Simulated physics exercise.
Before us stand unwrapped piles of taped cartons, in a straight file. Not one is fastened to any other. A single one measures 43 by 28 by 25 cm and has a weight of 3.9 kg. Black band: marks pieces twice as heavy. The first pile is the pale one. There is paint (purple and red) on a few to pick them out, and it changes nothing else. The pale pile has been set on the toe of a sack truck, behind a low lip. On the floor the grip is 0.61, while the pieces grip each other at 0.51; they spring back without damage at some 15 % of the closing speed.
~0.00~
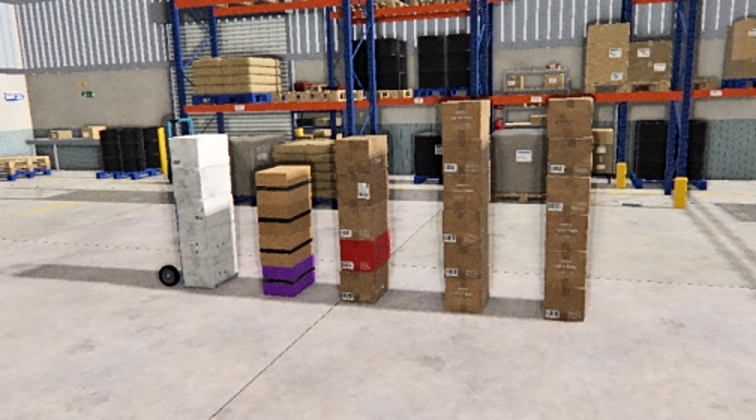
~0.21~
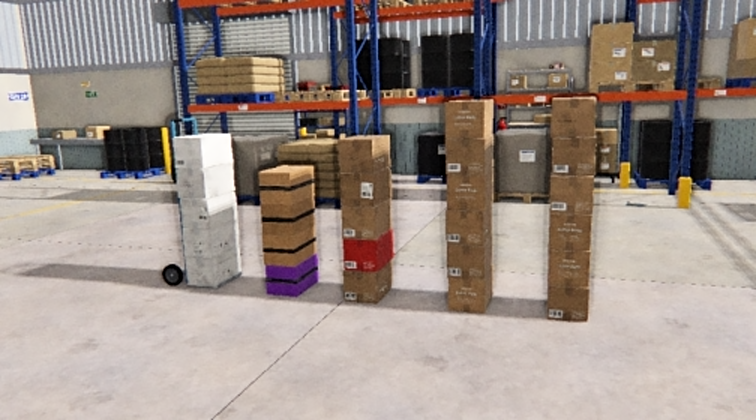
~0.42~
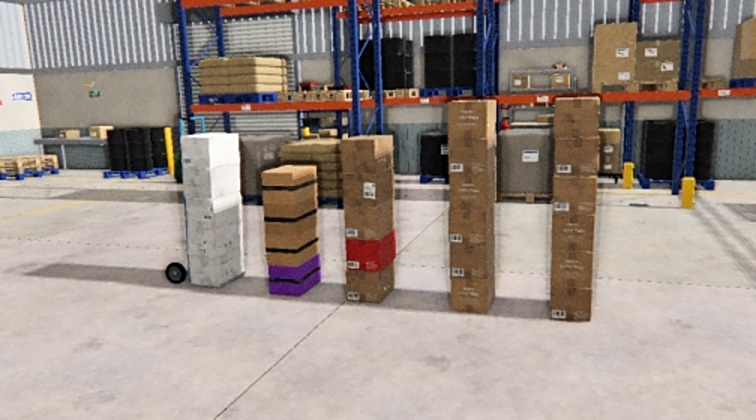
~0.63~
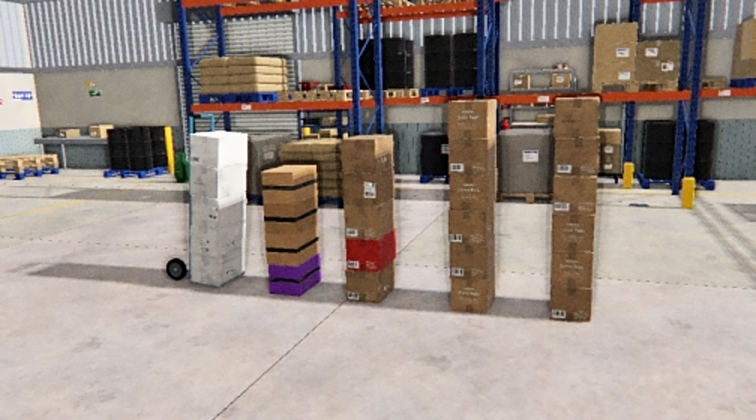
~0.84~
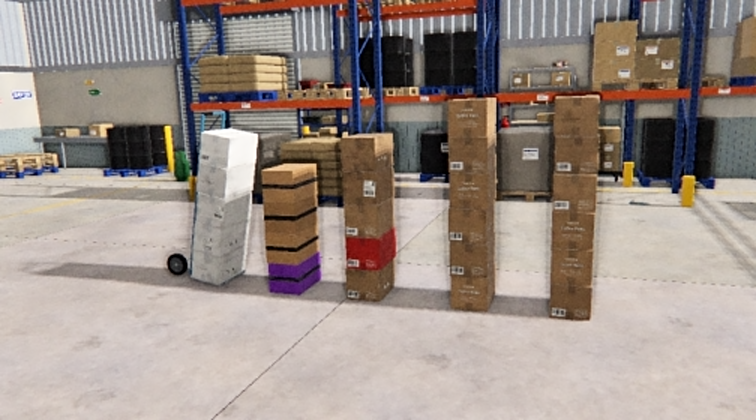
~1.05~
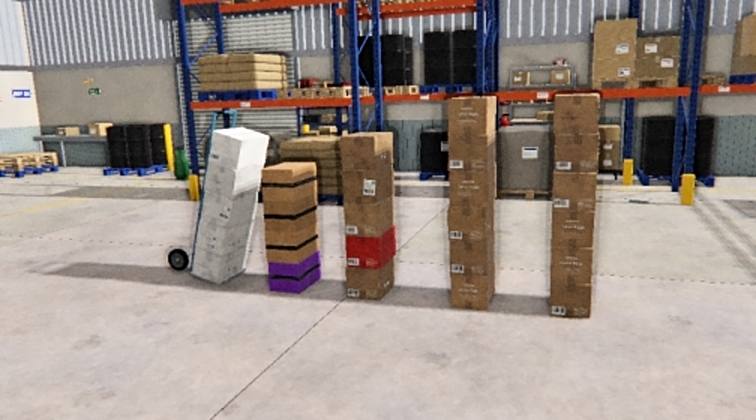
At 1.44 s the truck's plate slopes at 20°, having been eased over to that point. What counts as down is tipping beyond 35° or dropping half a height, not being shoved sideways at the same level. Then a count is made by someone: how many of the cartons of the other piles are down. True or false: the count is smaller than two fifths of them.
True.
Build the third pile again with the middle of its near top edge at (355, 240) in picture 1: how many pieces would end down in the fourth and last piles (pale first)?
Down by pile: Fourth 0, last 0.
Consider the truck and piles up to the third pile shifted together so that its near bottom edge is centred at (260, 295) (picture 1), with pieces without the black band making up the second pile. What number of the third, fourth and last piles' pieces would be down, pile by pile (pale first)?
The tally would be third 5, then fourth 0, then last 0.
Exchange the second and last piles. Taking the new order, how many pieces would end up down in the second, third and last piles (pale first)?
Pile by pile, you'd see second at 5, third at 4 and last at 4 down.
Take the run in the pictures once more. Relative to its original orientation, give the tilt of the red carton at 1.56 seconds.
Its tilt comes to about 0° at that moment.
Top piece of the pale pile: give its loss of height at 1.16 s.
Some 0 centimetres.
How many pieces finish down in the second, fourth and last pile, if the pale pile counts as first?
The second pile gives 0, the fourth 0, the last 0.
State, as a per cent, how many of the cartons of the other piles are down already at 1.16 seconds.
0 percent by then.
After 1.16 s, 0 of the pale pile down; none of the 21 other cartons down.
After 1.56 s, 0 of the pale pile down; none of the 21 other cartons down, 1 disturbed.
At rest (2.6 s), 0 of the pale pile down; none of the 21 other cartons down, 1 disturbed; purple carton unmoved; red carton unmoved. That is 0 per cent. As the last picture would show them, middles, purple carton near (295, 270), red carton near (372, 246).
